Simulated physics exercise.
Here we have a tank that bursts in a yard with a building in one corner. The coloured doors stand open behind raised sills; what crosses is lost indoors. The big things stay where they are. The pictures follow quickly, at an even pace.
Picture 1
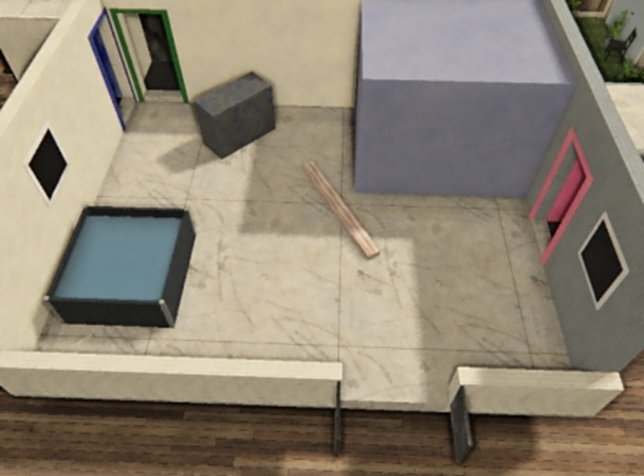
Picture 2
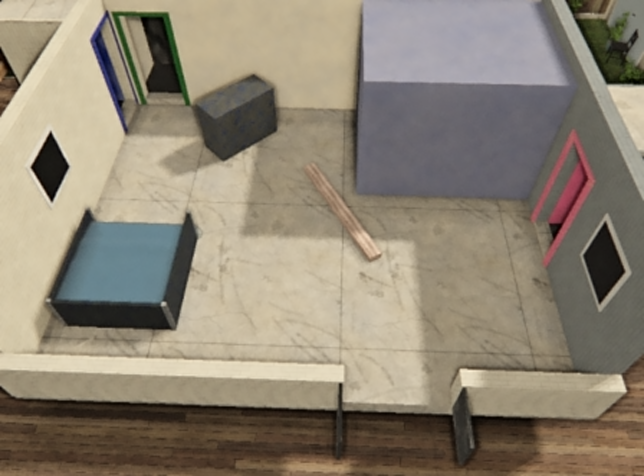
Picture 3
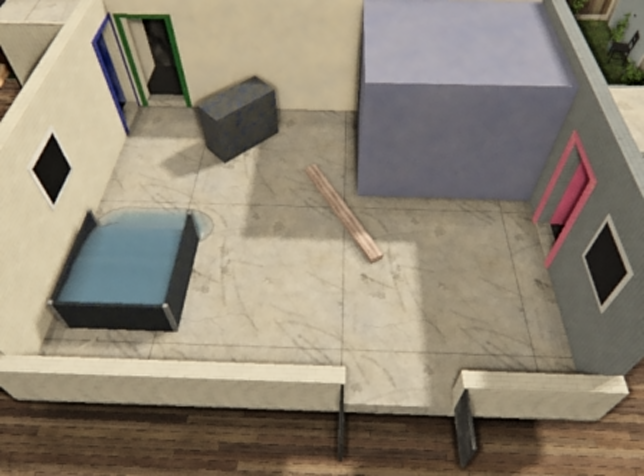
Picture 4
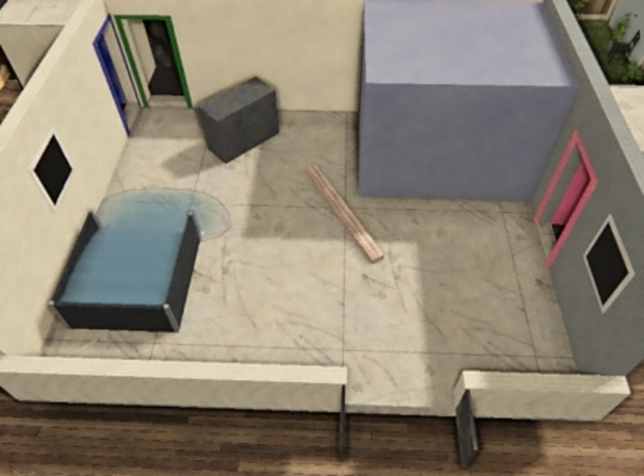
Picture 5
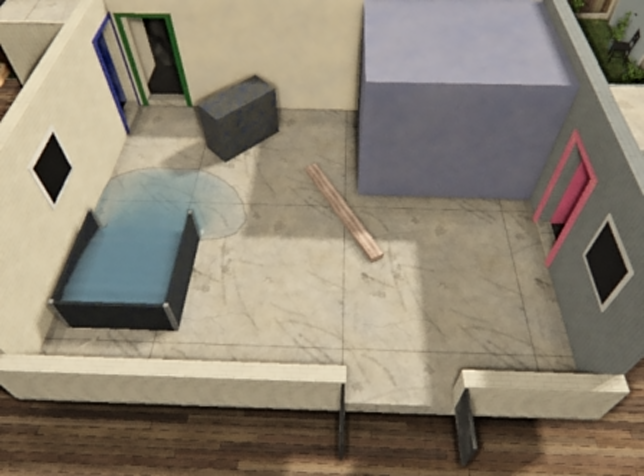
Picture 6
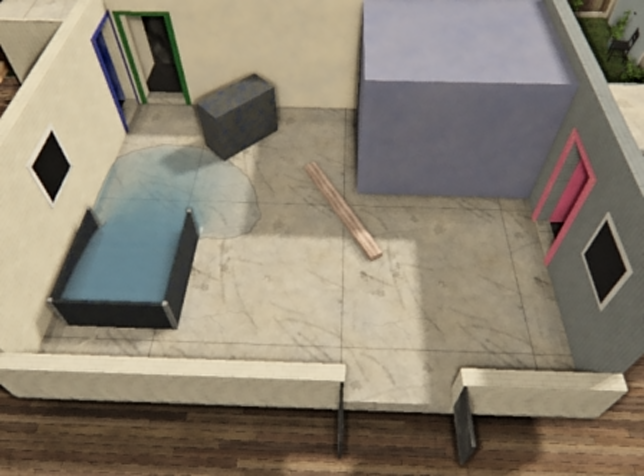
In a walled yard with a pale purple block in the back right corner, an open dark tank full of blue water stands whole near the left wall. Its far side gives way, and water pours out, spreading across the stone floor in a widening, thinning, rounded sheet toward the grey block.
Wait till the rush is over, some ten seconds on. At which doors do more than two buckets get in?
The blue door takes more than that; the green door takes more than that; the pink door stays under that.
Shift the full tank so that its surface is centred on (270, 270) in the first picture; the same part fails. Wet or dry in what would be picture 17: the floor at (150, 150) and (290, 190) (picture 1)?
As listed: Awash, wet.
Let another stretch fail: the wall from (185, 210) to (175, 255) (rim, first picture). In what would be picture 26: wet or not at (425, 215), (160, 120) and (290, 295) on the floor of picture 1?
As listed: Flooded, no water, flooded.
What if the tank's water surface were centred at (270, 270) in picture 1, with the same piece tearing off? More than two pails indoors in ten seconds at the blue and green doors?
One by one: The blue one lets less in, the green one holds.
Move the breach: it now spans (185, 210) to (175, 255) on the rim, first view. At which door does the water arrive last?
I say the door marked blue.
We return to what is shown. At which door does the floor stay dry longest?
Last comes the pink one.
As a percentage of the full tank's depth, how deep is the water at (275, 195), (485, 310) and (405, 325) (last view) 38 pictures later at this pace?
In that order: 6, 0 and 0 per cent.
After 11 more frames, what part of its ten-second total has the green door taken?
Near 30 in a hundred.
A moment on, water covers 25 % of the floor; the blue door wet at the sill, nothing in, the green door under two buckets in, the pink door not reached.
Next, water covers 35 % of the floor; the blue door under two buckets in, the green door over two buckets in, the pink door not reached.
Then, water covers 35 % of the floor; the blue door over two buckets in, the green door far over two buckets in, the pink door not reached.
Later, water covers 45 % of the floor; the blue door over two buckets in, the green door far over two buckets in, the pink door not reached.
In the end, water covers 80 % of the floor; the blue door over two buckets in, the green door far over two buckets in, the pink door wet at the sill, nothing in.
